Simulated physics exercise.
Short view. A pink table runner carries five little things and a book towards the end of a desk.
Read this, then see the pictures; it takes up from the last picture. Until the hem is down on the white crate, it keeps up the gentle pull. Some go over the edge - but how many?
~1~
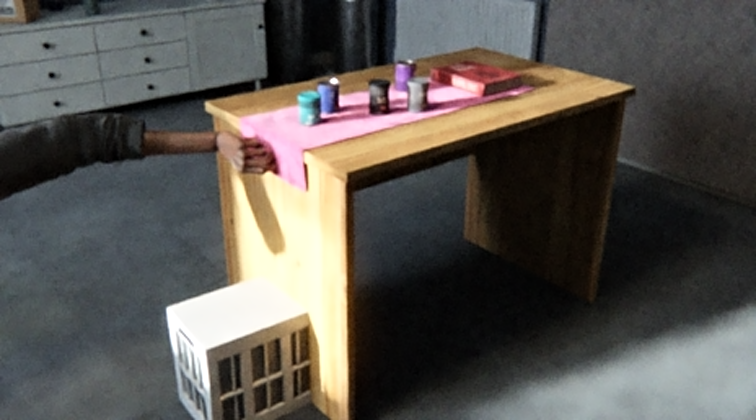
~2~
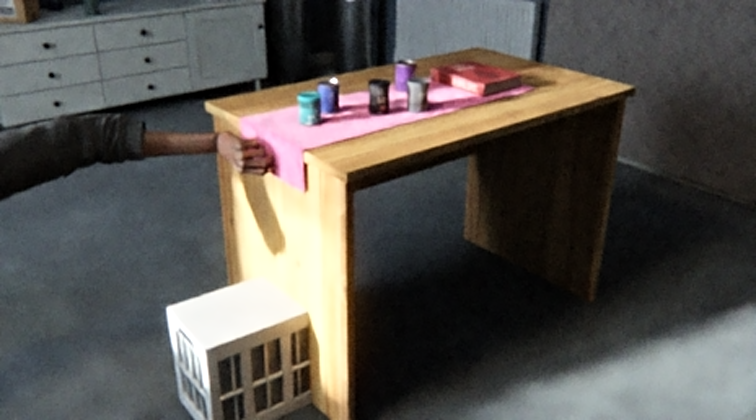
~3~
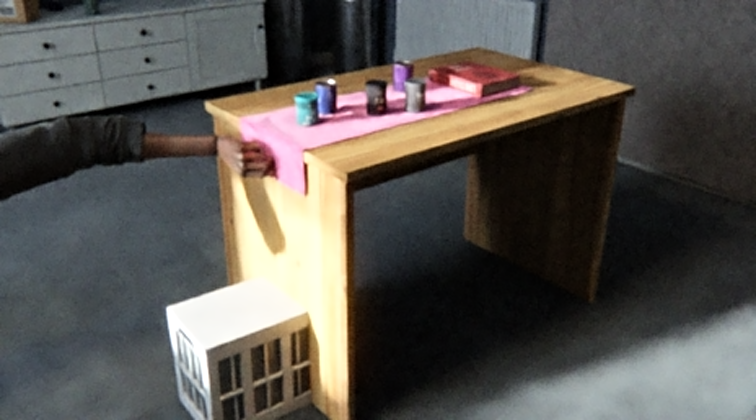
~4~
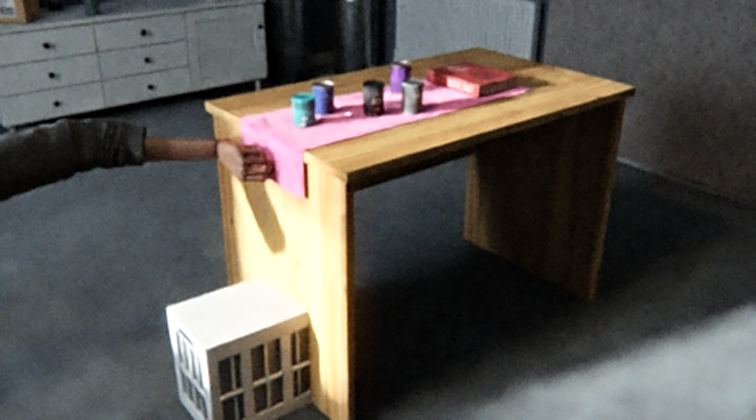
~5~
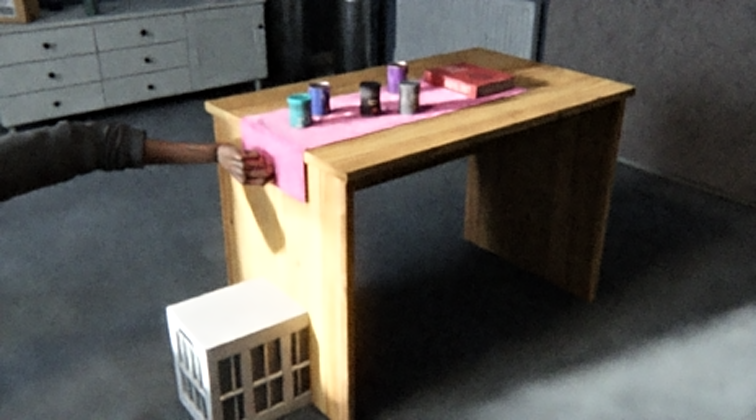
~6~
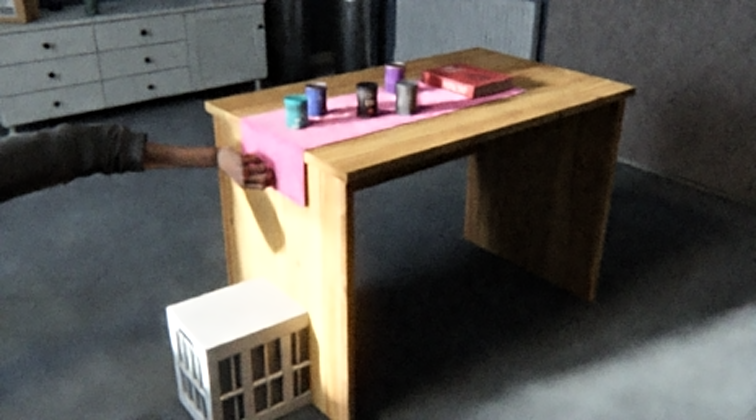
Three items leave the top.
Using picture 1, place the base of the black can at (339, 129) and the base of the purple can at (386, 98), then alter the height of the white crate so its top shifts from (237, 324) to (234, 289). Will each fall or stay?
Black can is gone, purple can stays.
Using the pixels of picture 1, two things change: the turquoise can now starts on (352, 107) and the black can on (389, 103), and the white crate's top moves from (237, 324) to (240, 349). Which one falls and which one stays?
The turquoise can? Lost. The black can? Lost.
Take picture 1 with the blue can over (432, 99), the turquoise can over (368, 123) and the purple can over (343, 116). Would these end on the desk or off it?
Start with the blue can, which is kept; next the turquoise can, which is lost; last the purple can, which is lost.
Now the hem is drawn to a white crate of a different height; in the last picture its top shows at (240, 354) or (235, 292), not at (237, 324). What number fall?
Respectively 4 and 2.
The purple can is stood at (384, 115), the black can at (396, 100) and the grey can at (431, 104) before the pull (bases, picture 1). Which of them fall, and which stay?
Record - purple can lost; black can retained; grey can retained.
Soon after, hem near (274, 241); turquoise can gone.
After that, hem on the crate; turquoise can, blue can and black can gone.
In the end, hem on the crate; turquoise can, blue can and black can gone. It carries off three.
